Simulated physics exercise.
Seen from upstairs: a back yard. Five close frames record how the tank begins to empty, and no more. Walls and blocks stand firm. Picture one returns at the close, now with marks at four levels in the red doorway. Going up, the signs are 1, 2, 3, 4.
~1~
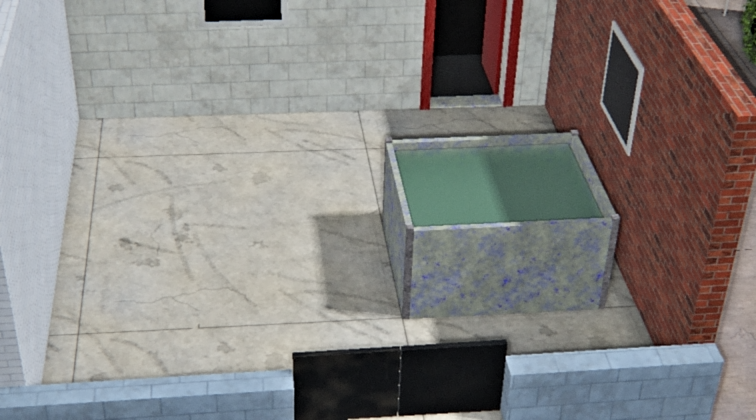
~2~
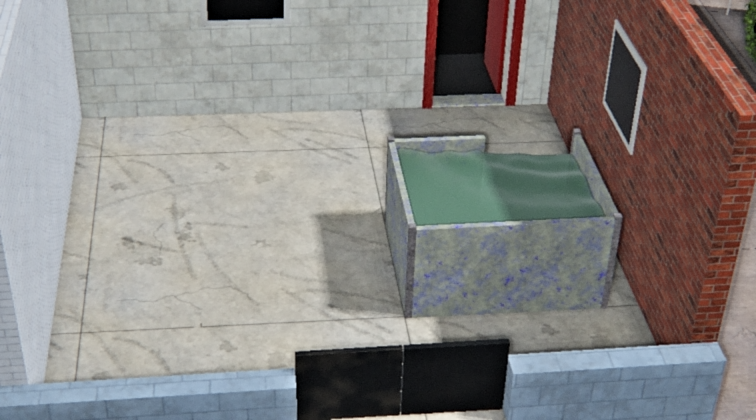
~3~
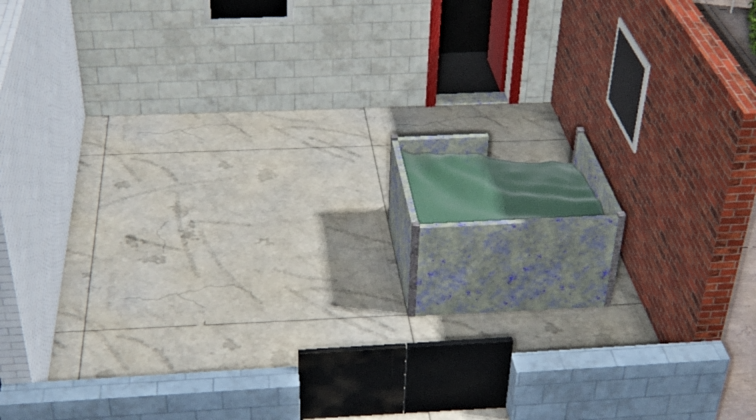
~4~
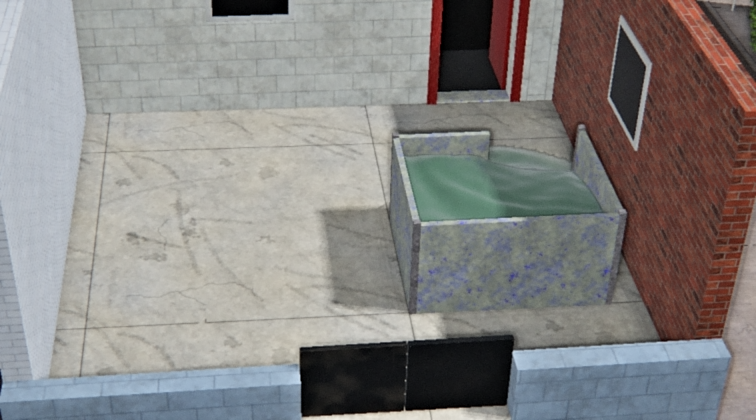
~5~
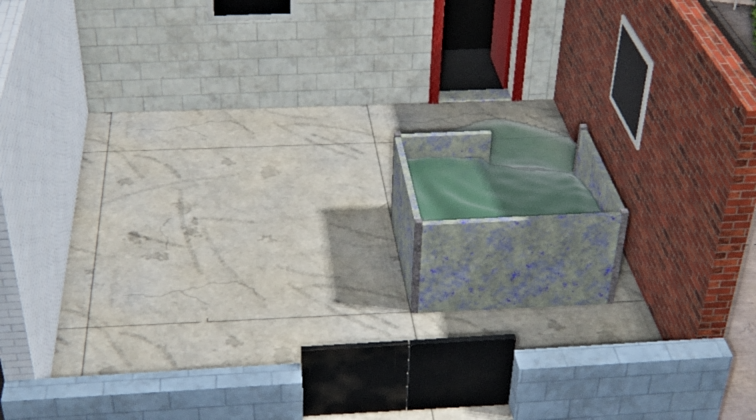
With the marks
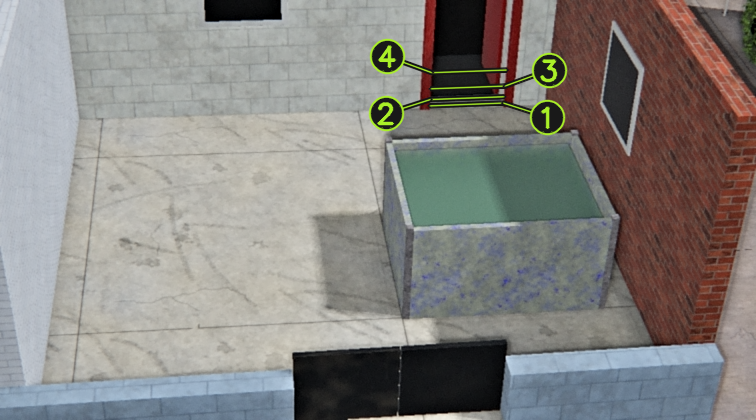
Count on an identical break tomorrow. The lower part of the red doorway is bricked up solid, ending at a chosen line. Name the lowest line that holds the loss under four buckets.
Take 4.
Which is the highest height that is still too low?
It is 3.
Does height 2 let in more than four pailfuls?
Yes, that goes wrong.
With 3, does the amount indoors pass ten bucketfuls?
Yes, clearly.
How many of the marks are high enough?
One of them.
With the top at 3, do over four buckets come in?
Yes, that goes wrong.
On the marked copy, 1 at (466, 104); 2 at (467, 98); 3 at (468, 87); 4 at (469, 71); from the bottom up 1, 2, 3, 4.
With 1, dozens of bucketfuls pour in.
With 2, dozens of bucketfuls pour in.
With 3, some 20 bucketfuls get in.
With 4, a bucket or two gets in.
